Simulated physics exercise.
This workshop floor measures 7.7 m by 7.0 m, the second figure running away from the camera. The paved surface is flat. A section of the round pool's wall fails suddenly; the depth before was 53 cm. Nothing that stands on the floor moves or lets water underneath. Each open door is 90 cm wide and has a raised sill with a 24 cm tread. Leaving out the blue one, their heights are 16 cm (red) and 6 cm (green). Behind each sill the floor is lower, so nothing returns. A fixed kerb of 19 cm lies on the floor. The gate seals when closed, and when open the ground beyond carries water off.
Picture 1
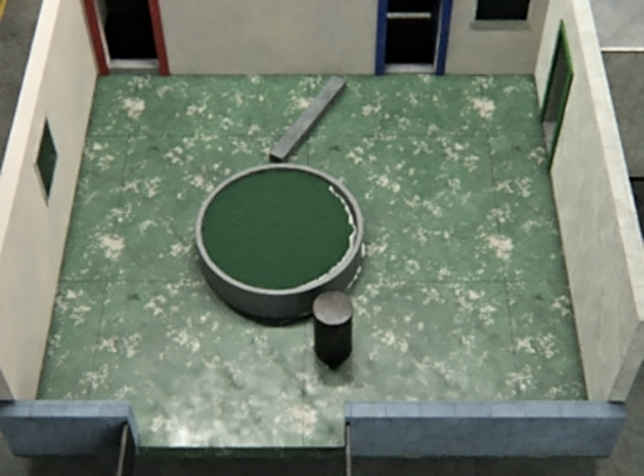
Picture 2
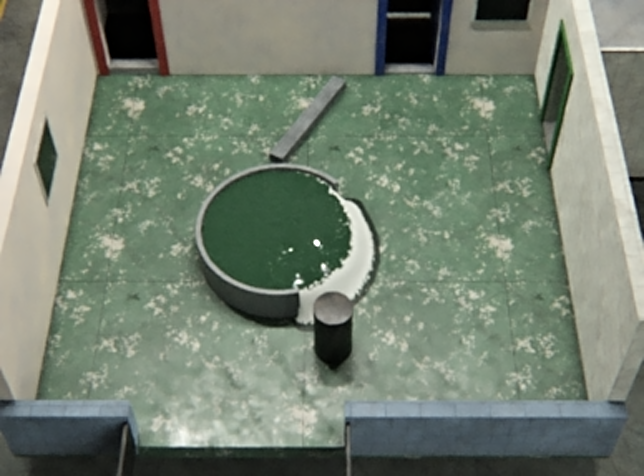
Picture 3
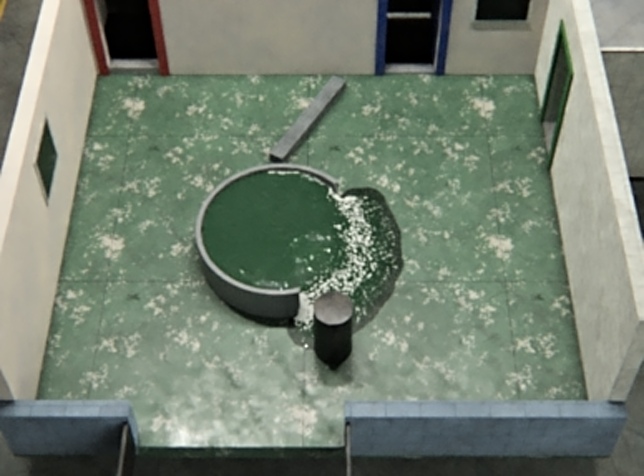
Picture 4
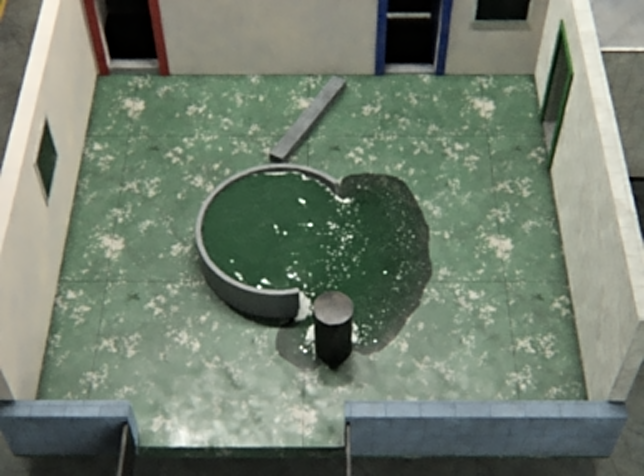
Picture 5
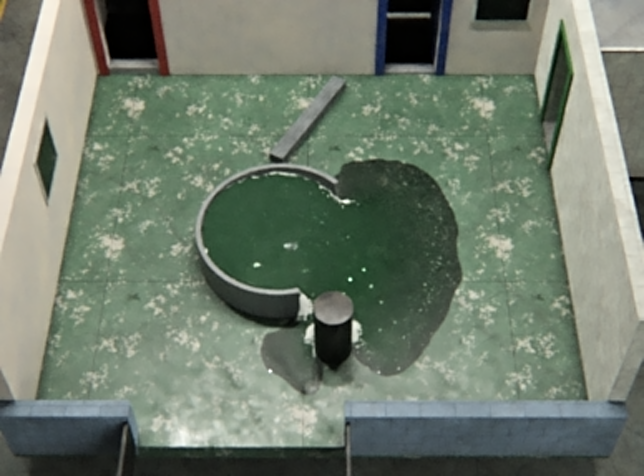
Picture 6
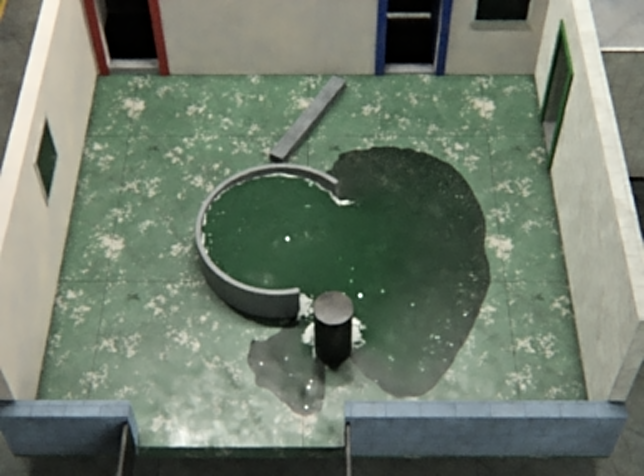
Dark green water pouring through a gap in a round pool's right side, spreading across the mottled floor and around a short dark cylinder.
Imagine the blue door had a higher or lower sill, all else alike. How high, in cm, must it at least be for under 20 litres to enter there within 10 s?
About 5.5 cm.
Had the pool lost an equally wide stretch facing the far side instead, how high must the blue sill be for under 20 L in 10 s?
Some 18 cm.
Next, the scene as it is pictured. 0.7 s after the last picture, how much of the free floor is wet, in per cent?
Some 35 per cent of it.
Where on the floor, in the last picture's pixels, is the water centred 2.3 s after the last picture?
Near (434, 280).
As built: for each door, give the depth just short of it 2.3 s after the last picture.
Depths in cm: Red 0, blue 2, green 11.
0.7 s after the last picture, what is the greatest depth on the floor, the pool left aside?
Roughly 22 cm.
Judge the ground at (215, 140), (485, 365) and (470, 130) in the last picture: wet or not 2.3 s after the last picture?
In that order: Still dry, flooded, under water.
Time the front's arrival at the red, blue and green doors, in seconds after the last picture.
Arrival: Red 8.0 s, blue 2.0 s, green 0.7 s.
Then, 0.7 s after the last picture water covers 35 % of the floor, deepest (22 cm) near (333, 331); it has not reached the blue door.
Then, 2.3 s after the last picture water covers 35 % of the floor, deepest (31 cm) near (585, 431); 2 cm at the blue door, 0 litres in over its 5 cm sill.
Then, 9.3 s after the last picture water covers 80 % of the floor, deepest (10 cm) near (354, 94); 10 cm at the blue door, 24 litres in over its 5 cm sill.
At the blue door as built, the water peaked near 10 cm, 9.3 s after the last picture.
With a sill of 5 cm, 25 litres would have come in within the 10 s; with 6 cm, 14 litres. So under 20 litres takes about 5.5 cm.
